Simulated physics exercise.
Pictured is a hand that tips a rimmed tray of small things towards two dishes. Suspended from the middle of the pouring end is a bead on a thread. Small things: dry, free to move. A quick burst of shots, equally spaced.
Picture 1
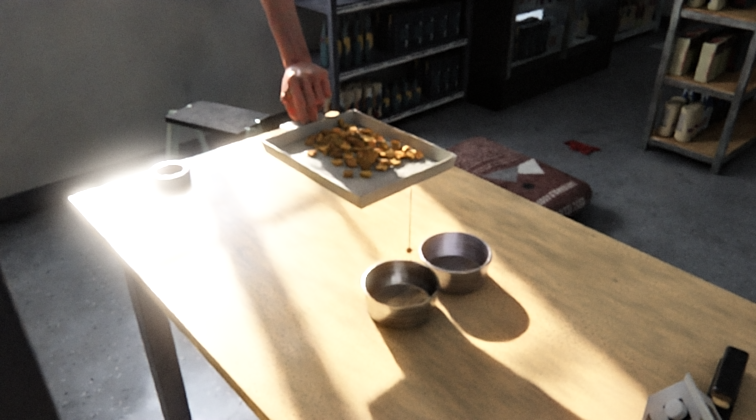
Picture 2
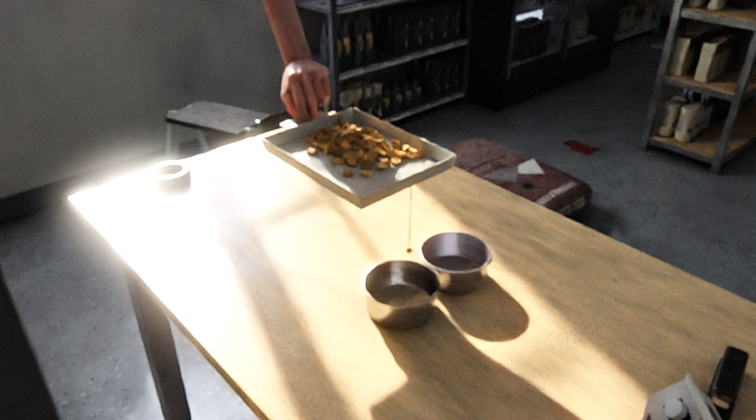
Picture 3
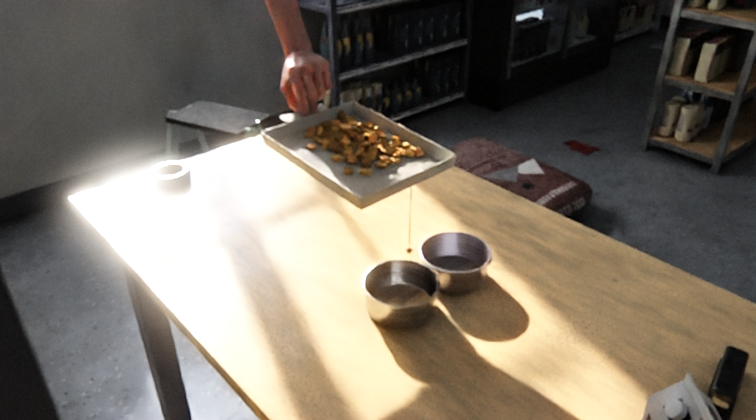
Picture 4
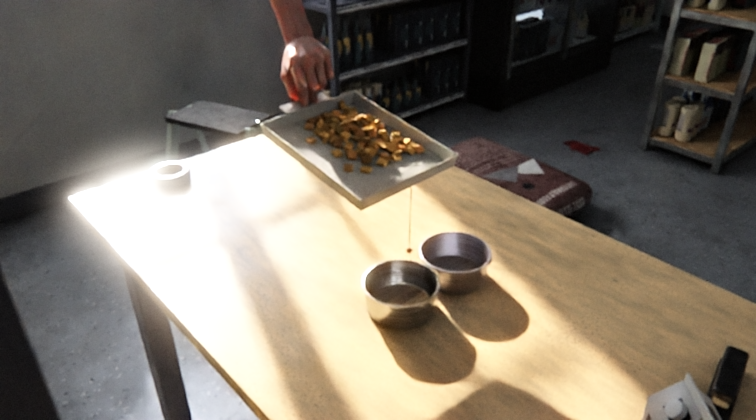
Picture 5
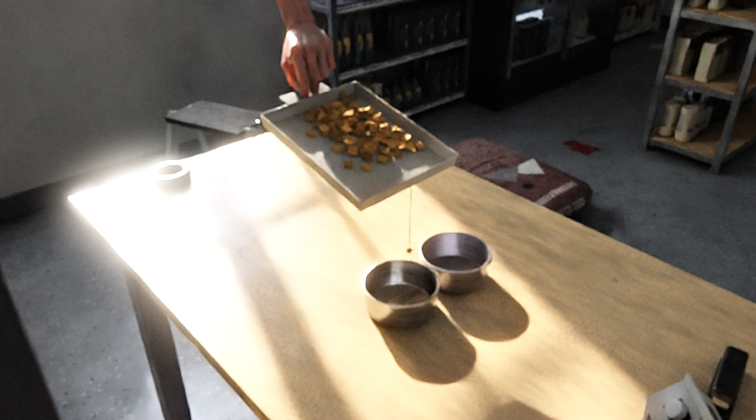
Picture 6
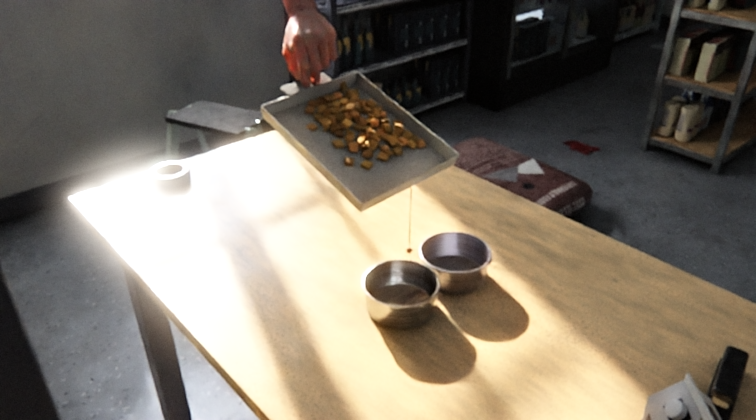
A hand gradually tilts a tray of small brown pieces above two metal bowls.
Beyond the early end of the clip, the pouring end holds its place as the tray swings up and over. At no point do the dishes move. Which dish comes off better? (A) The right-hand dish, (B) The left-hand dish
The answer is B.
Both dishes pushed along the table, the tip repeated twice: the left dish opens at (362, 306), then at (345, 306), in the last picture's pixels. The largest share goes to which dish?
Results - the dish on the right side first, the dish on the right side second.
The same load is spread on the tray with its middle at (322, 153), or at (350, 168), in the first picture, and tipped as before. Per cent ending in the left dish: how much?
Shares: 80 % for the first, 80 % for the second.
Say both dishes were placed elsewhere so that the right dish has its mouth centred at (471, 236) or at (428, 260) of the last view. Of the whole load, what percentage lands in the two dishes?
The first comes to 50 percent and the second to 70 percent.
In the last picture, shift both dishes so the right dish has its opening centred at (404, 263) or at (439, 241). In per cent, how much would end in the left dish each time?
First try: Roughly 10 per cent; second try: Roughly 40 per cent.
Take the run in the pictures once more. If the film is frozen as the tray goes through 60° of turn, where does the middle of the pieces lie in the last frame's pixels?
I'd put the middle close to (405, 175).
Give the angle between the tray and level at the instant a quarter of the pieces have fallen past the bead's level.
Somewhere around 95 degrees.
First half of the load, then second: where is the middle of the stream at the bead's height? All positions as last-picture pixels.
The first part passes (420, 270); everything after passes (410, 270).
Soon after the last picture, tray tipped steeply; nearly all on the tray; a small part in the air.
A little later, tray tipped right over; about two thirds on the tray; a small part in the left dish; a small part outside both; a small part in the air.
Later still, tray tipped past a quarter turn; about two thirds in the left dish; a small part in the right dish; about a quarter outside both.
At rest, tray tipped past a quarter turn; about two thirds in the left dish; a small part in the right dish; about a quarter outside both.
